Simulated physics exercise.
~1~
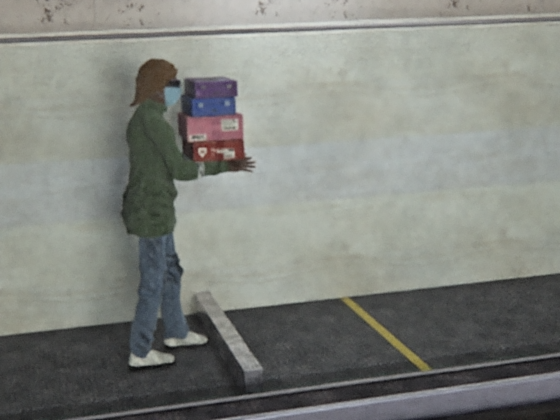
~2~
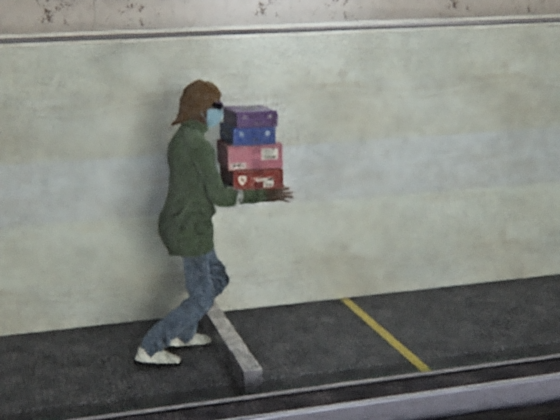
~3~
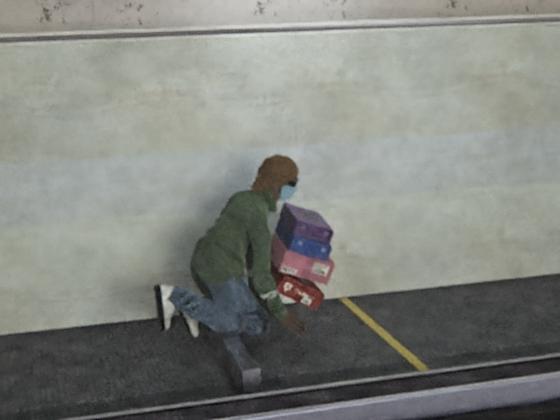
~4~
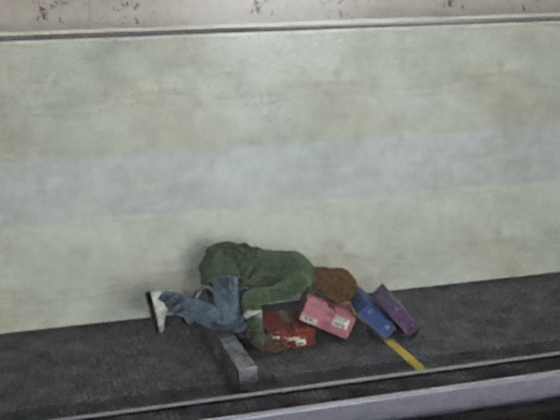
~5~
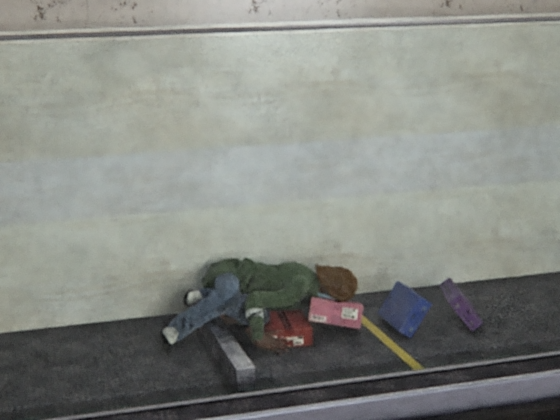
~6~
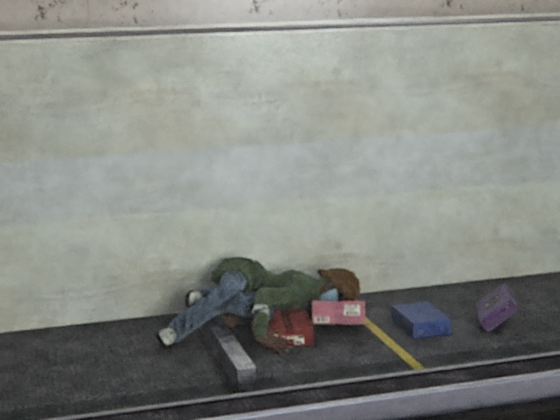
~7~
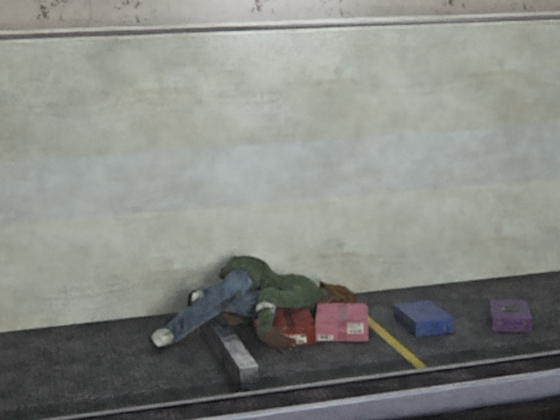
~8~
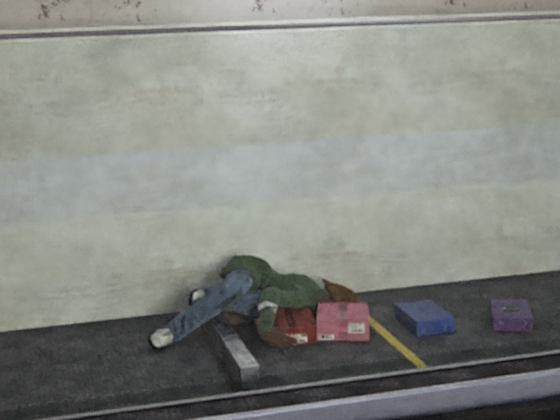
In this clip, a person carrying four stacked boxes moves right and falls forward over a low rail, spilling the stack. The person ends lying with their head short of the yellow line, beside the red and pink boxes, while the blue and purple boxes rest beyond it.
